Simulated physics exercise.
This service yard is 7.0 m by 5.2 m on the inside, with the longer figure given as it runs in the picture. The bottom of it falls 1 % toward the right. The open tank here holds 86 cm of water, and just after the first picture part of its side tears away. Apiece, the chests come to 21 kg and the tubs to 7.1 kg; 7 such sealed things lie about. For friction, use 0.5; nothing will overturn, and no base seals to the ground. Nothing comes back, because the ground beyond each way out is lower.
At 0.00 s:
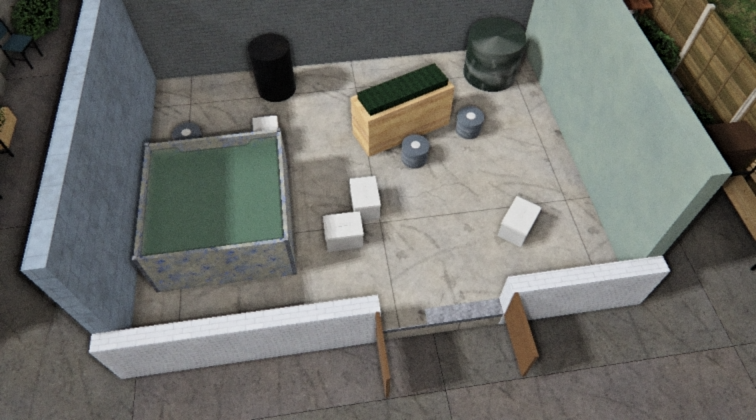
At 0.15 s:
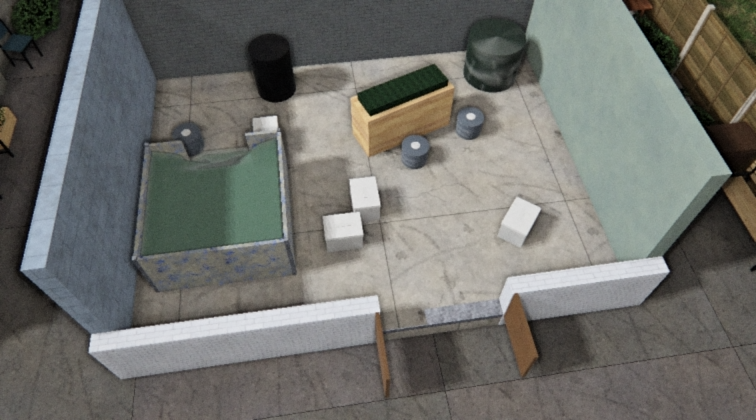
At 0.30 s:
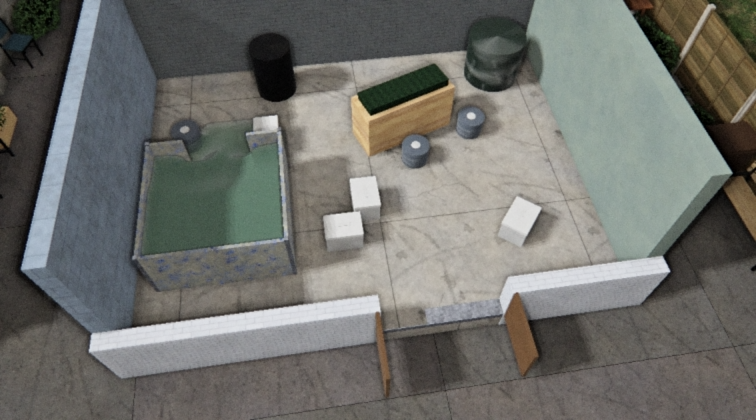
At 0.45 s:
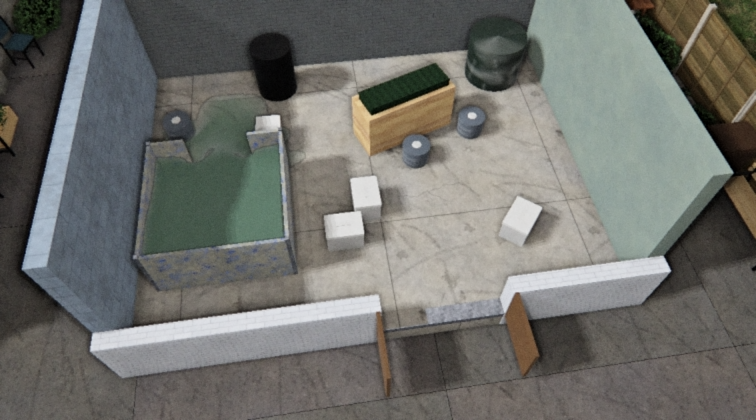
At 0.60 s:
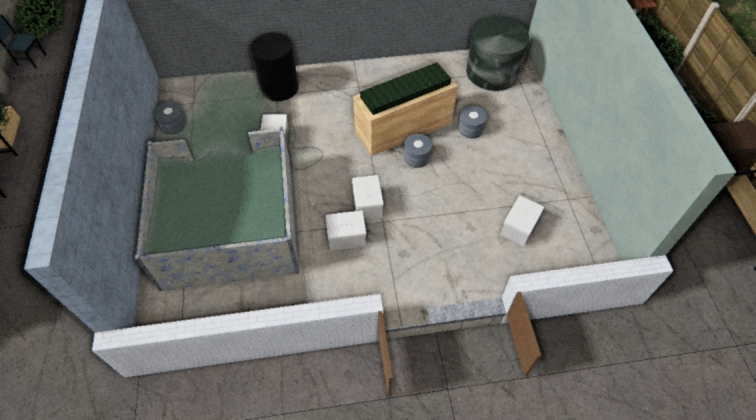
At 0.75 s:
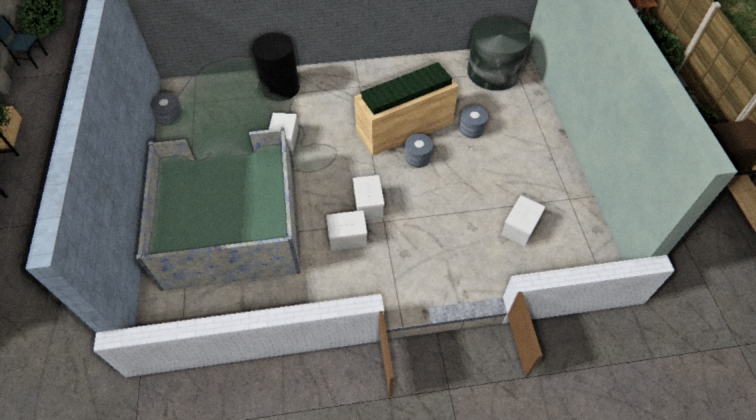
The far side of the open tank gave way and greenish water spread across the yard floor toward the back wall, pushing a grey tub back and left, then nudging a white chest slightly right.
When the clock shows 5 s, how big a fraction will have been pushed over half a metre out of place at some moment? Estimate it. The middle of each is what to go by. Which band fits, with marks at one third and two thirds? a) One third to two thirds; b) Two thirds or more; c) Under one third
(c) Under one third.
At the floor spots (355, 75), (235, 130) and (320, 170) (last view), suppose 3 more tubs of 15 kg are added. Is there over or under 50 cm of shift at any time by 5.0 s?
In the order asked: Above the mark; above the mark; below the mark.
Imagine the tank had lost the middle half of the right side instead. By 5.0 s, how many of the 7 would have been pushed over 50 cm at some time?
You'd get 5 in that case.
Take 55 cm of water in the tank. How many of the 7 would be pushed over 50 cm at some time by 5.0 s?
I count 1 of them in that case.
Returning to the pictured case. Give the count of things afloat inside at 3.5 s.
Answer: 1.
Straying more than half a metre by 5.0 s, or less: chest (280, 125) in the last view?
The answer is greater.
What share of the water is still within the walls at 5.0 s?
Still held: Near 100 %.
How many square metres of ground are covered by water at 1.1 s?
I'd estimate close to 10.0 m2.
After 1.1 s 2 of 7 are over 50 cm from their spots; 1 afloat.
After 2.2 s 2 of 7 are over 50 cm from their spots; 1 afloat.
After 3.5 s 2 of 7 are over 50 cm from their spots; 1 afloat.
After 5.0 s 2 of 7 are over 50 cm from their spots, and 2 have been at some point; 1 afloat.
